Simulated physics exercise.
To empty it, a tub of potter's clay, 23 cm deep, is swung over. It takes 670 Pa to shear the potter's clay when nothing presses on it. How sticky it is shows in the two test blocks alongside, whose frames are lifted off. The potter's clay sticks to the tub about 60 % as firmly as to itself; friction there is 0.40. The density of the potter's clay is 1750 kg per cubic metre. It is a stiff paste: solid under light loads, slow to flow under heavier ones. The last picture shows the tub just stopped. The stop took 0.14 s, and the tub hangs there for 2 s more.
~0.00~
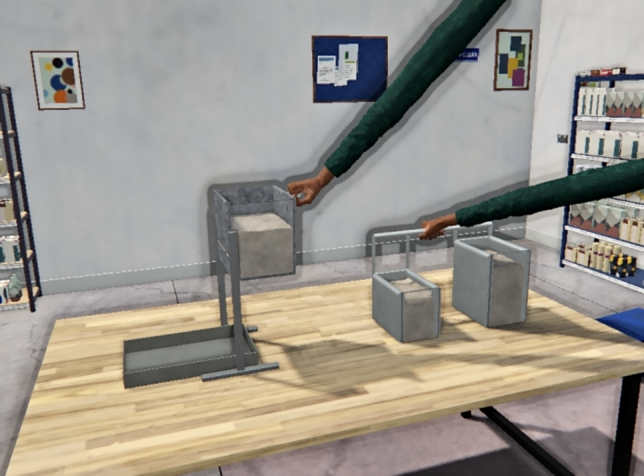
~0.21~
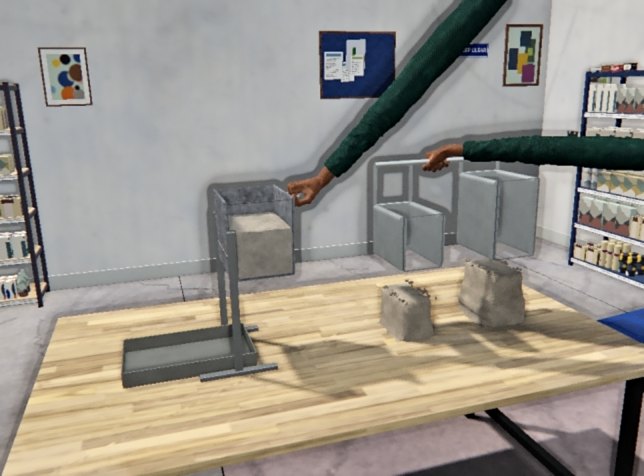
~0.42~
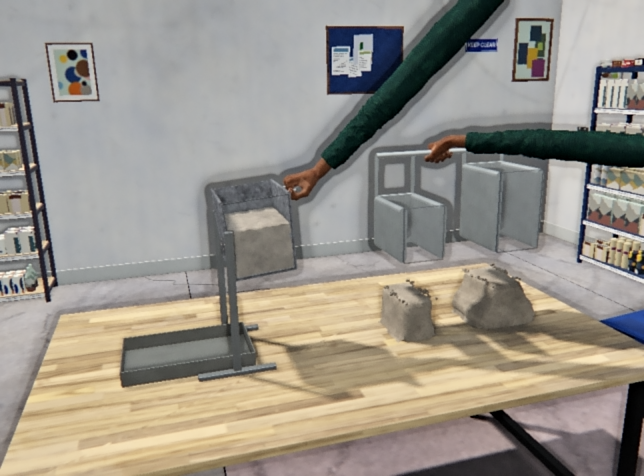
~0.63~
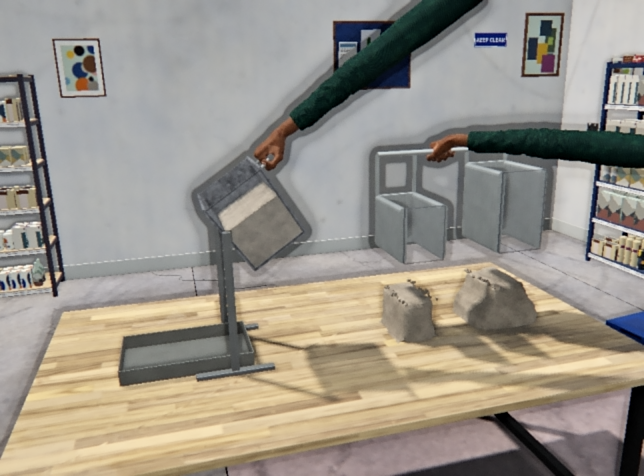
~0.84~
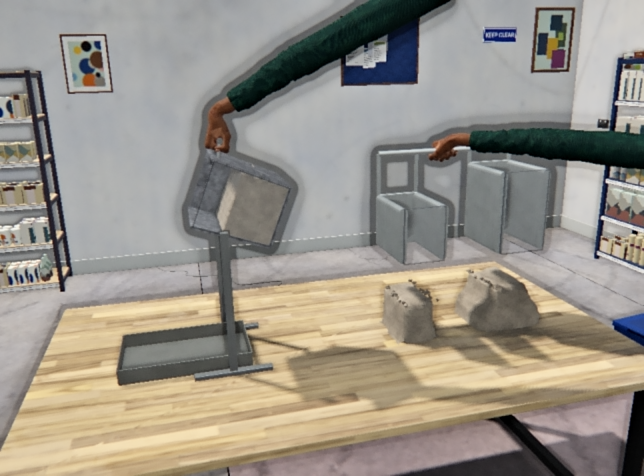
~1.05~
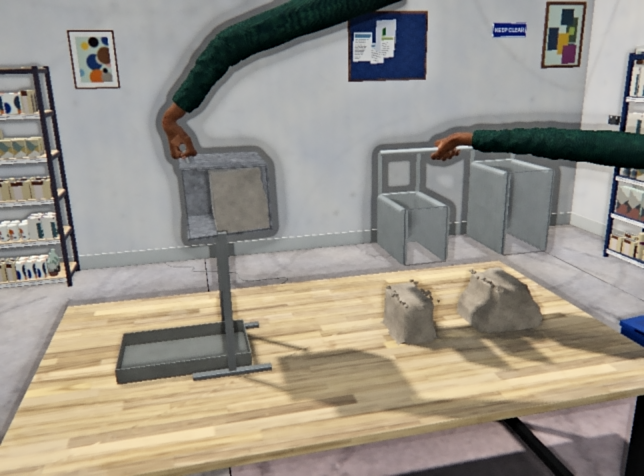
The footage shows a hand lifting open casings off two grey clay blocks on a wooden table, the larger right one slumping lower, before another hand swings a clay-filled tub leftward on its stand, onto its side.
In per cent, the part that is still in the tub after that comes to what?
Close to 100 per cent.
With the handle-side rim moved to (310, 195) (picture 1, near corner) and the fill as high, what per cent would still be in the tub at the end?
It would be near 55 %.
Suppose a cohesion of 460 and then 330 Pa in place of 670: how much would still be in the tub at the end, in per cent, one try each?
In turn about 75 %, 70 %.
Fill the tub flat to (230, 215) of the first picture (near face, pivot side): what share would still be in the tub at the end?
Then about 80 %.
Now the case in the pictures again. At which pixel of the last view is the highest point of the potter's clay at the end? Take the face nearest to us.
Around (234, 181).
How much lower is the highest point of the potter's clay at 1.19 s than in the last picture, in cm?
Roughly 1 cm.
By 1.19 s, the tub is at 91 degrees and holds 100 %.
By 1.36 s, the tub is at 91 degrees and holds 100 %.
By 1.53 s, the tub is at 91 degrees and holds 100 %.
By 1.70 s, the tub is at 91 degrees and holds 100 %.
By 3.05 s, at the end, the tub is at 91 degrees and holds 100 %.
